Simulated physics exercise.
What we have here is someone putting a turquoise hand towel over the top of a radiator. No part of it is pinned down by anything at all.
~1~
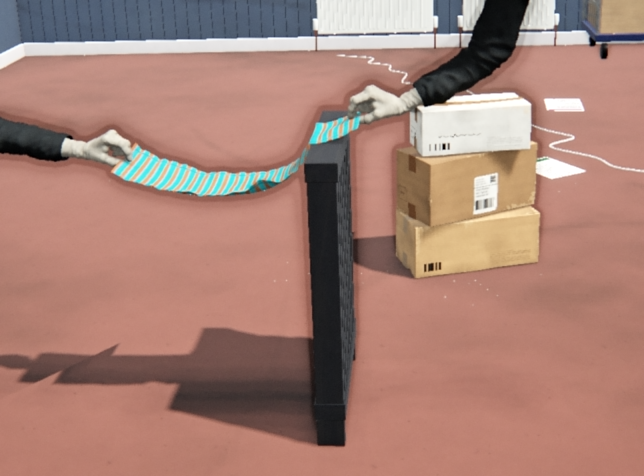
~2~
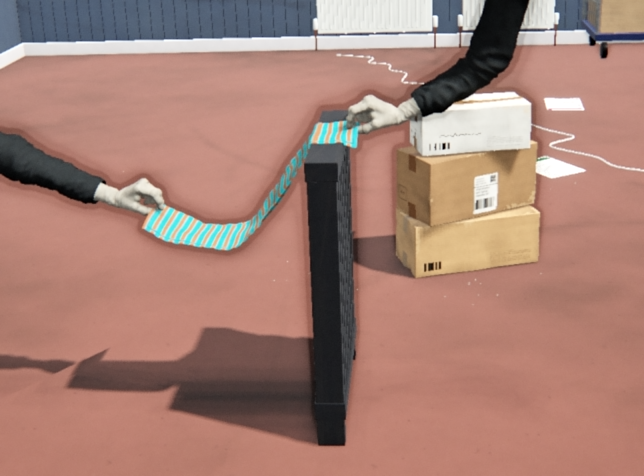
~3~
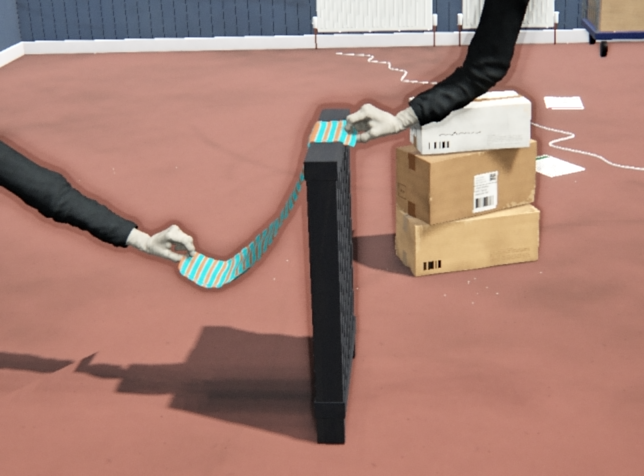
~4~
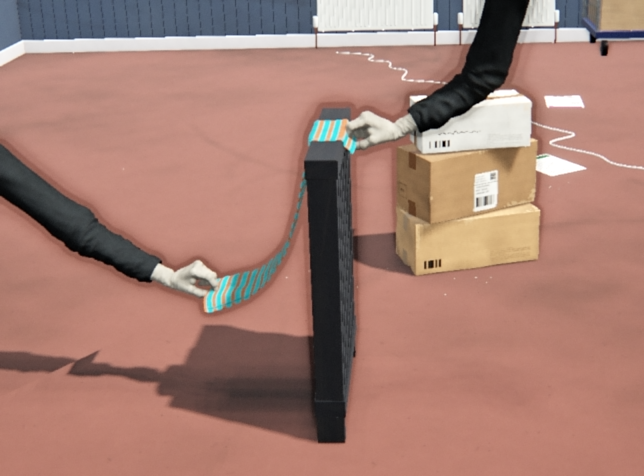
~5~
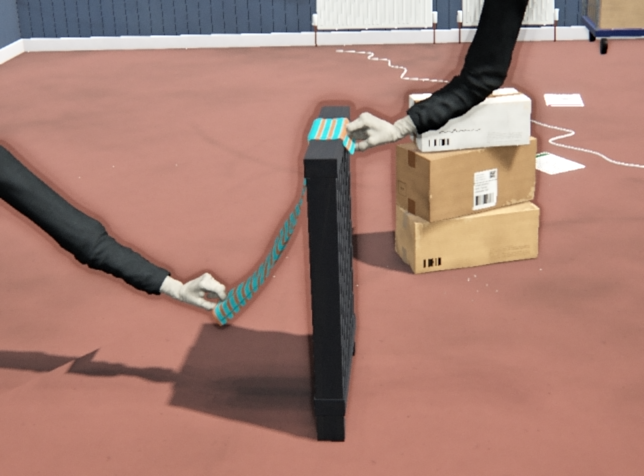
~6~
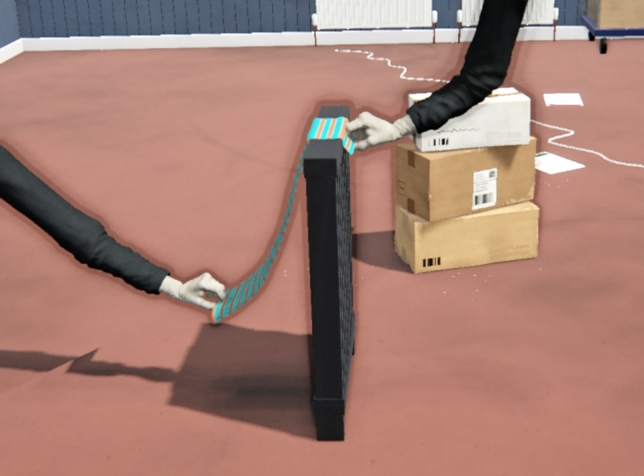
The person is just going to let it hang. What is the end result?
In the end it falls to the left.
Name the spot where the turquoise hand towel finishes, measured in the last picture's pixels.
Once it stops, its middle sits at (293, 393).
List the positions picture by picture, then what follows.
In the first frame, left end (116, 174); right end (353, 130); top of the radiator (321, 167).
In the second frame, left end (146, 230); right end (351, 147).
In the third frame, left end (181, 273); right end (349, 145); top of the radiator (320, 165).
In the fourth frame, left end (210, 312); right end (349, 150).
In the fifth frame, left end (224, 323); right end (349, 151).
In the sixth frame, left end (217, 322); right end (348, 151); far more of it on the left.
Then, 0.38 s past the final frame, hand towel clear of the top and falling near (286, 326).
Then, 0.66 s past the final frame, hand towel in a heap on the floor near (293, 392).
When it is over, hand towel in a heap on the floor near (293, 393). The turquoise hand towel drops leftwards.
